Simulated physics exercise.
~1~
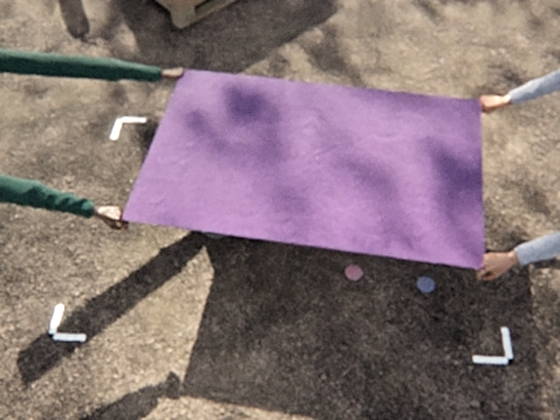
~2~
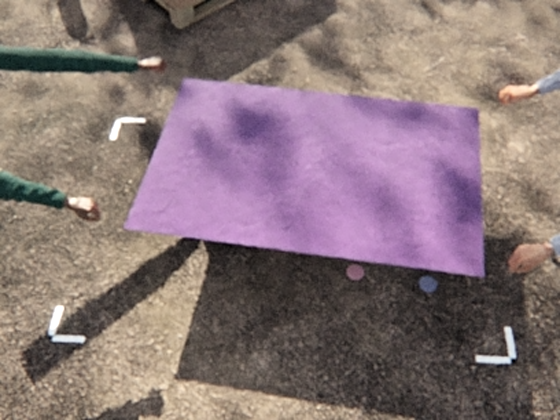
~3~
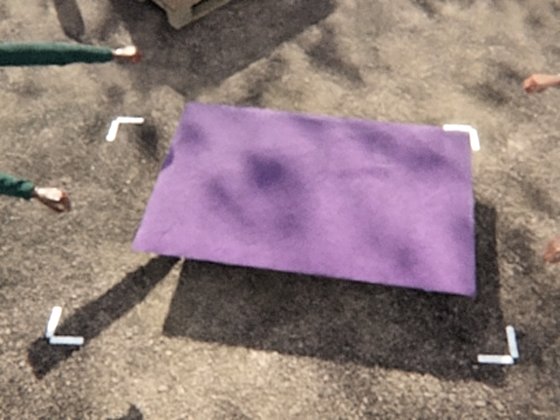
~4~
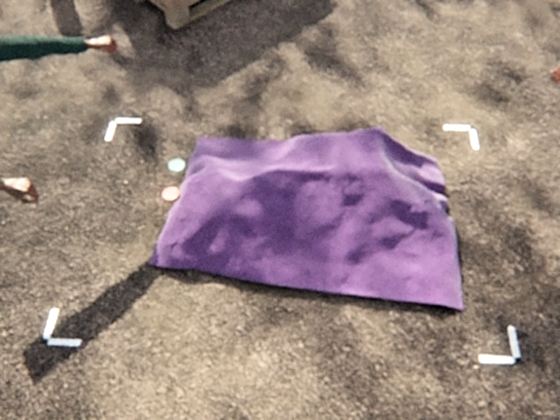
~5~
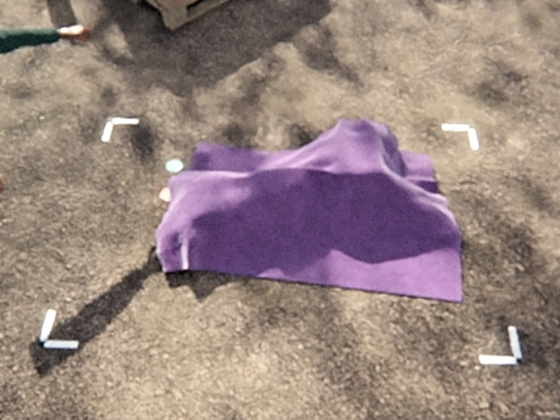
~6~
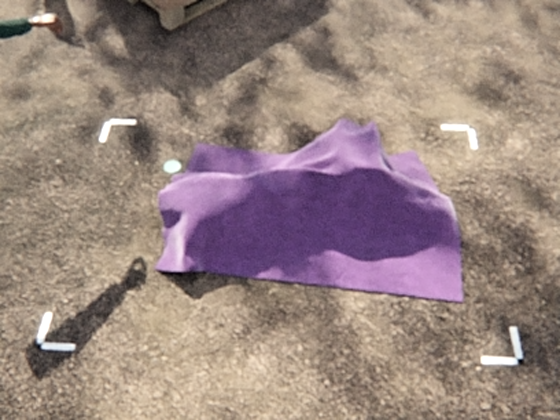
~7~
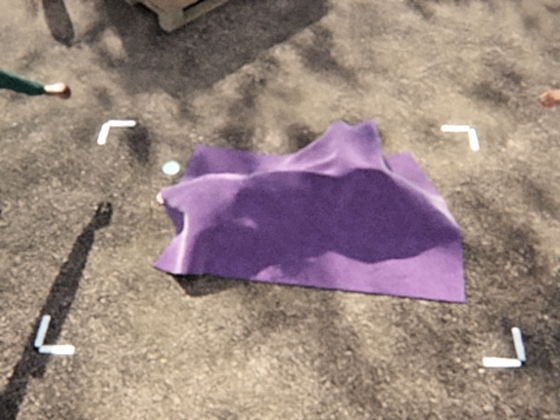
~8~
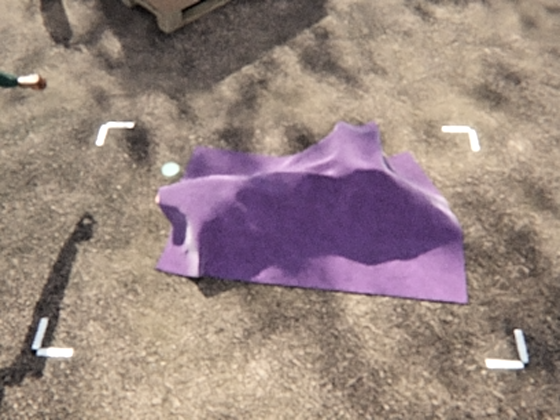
A purple sheet drops from four opening hands and settles in peaks over hidden objects.
